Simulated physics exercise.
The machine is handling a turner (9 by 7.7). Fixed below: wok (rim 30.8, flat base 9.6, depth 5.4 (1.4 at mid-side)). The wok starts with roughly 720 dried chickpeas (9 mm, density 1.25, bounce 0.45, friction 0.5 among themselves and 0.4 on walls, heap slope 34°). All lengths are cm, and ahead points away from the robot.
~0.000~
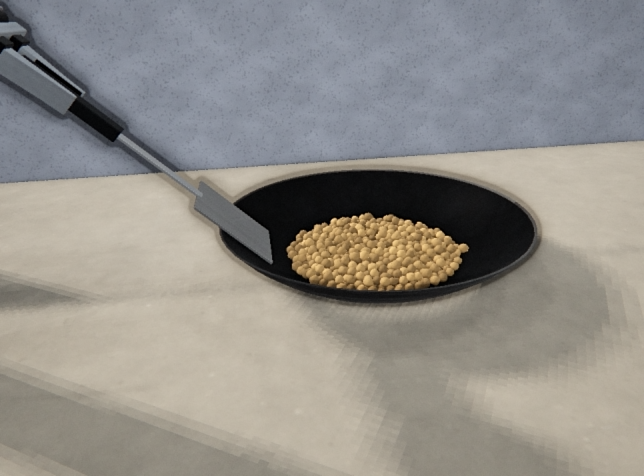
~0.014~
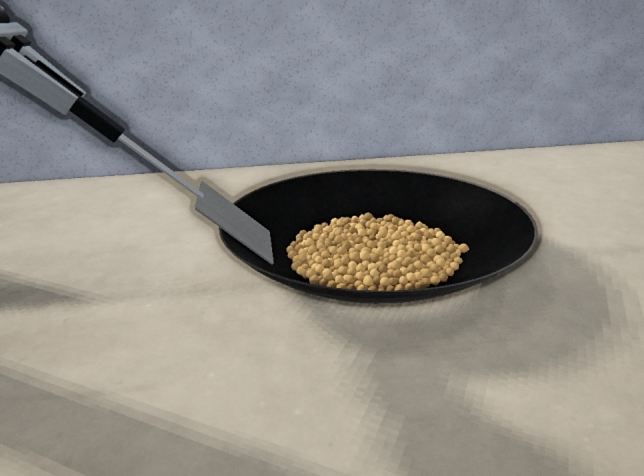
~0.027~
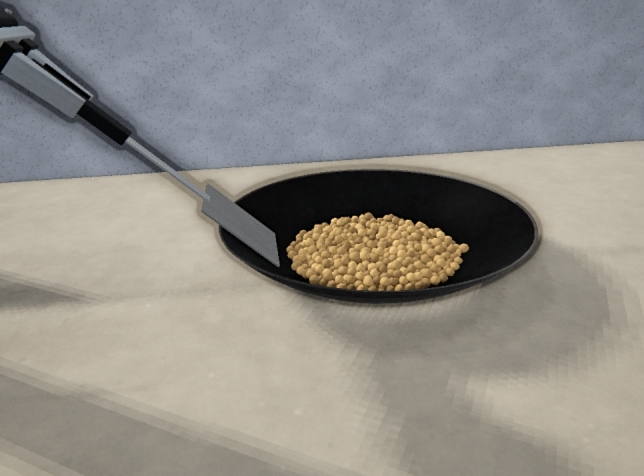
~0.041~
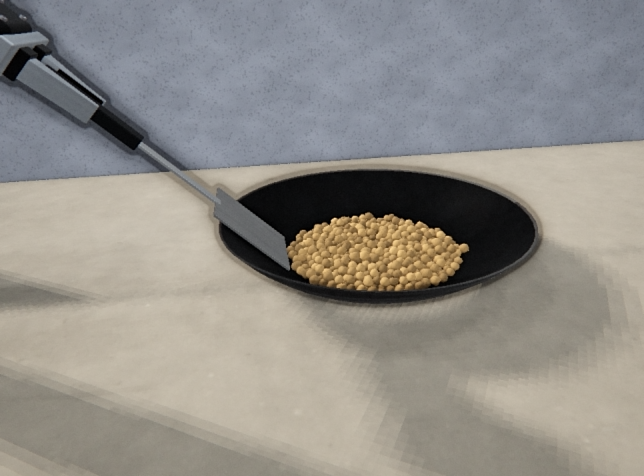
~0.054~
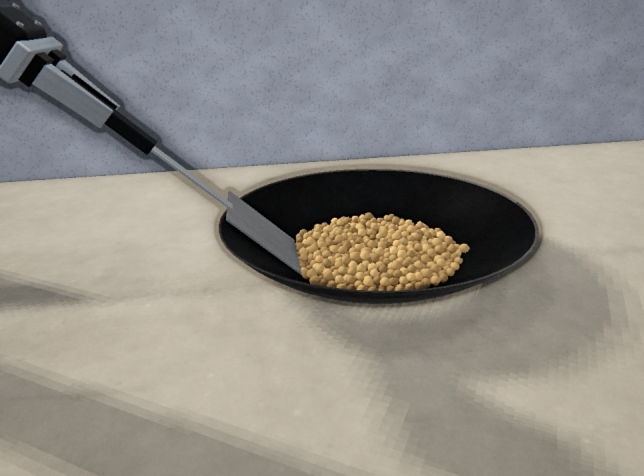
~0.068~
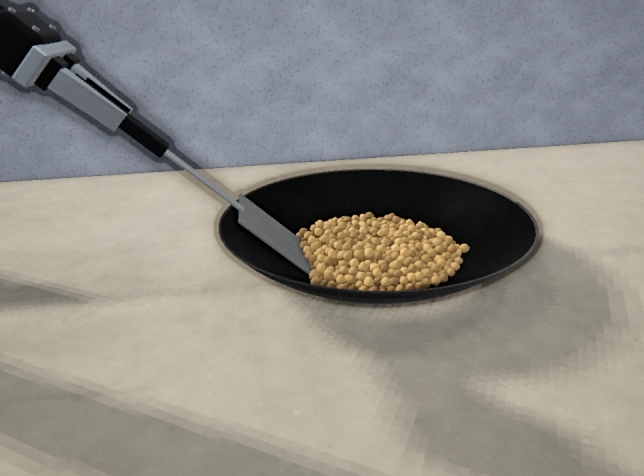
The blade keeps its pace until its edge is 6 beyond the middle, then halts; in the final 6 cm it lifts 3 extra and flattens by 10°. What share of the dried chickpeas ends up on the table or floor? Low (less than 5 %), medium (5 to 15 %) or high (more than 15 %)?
Answer: Low; less than 5 % of the dried chickpeas finish on the table or floor.
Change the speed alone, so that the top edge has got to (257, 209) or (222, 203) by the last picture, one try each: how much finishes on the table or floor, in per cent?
Some 10 and 0 per cent.
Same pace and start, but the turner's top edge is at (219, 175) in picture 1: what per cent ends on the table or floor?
Some 0 per cent.
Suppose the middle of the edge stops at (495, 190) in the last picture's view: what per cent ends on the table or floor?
About 25 per cent.
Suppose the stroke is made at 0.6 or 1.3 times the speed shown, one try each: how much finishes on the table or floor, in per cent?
Some 0 and 5 per cent.
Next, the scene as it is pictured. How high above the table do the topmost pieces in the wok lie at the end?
Roughly 5.5 cm.
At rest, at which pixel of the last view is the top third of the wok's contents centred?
Near (464, 230).
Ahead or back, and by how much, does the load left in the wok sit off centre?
Some 5.0 cm ahead.
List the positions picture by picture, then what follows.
In the first frame, turner top edge at (197, 193), sloping 44°; upper third of the load around (371, 245), from x 290 to 465, top at y 215; 715 in the wok.
In the second frame, turner top edge at (198, 194), sloping 44°; upper third of the load around (371, 244), from x 290 to 465, top at y 215.
In the third frame, turner top edge at (205, 196), sloping 44°; upper third of the load around (371, 244), from x 290 to 465, top at y 215.
In the fourth frame, turner top edge at (216, 201), sloping 44°; upper third of the load around (371, 244), from x 290 to 465, top at y 215.
In the fifth frame, turner top edge at (228, 204), sloping 44°; upper third of the load around (371, 244), from x 295 to 465, top at y 215.
In the sixth frame, turner top edge at (239, 207), sloping 44°; upper third of the load around (370, 242), from x 300 to 465, top at y 215; 715 in the wok.
By 0.12 s, sloping 44°, highest piece 5 above the table; 715 in the wok.
By 0.18 s, sloping 40°, highest piece 5 above the table; 715 in the wok.
By 0.41 s, sloping 34°, highest piece 6 above the table; 715 in the wok.
By 1.46 s, sloping 34°, highest piece 5 above the table; 715 in the wok.
Final count, 715 in the wok. That is 0 % on the table or floor.
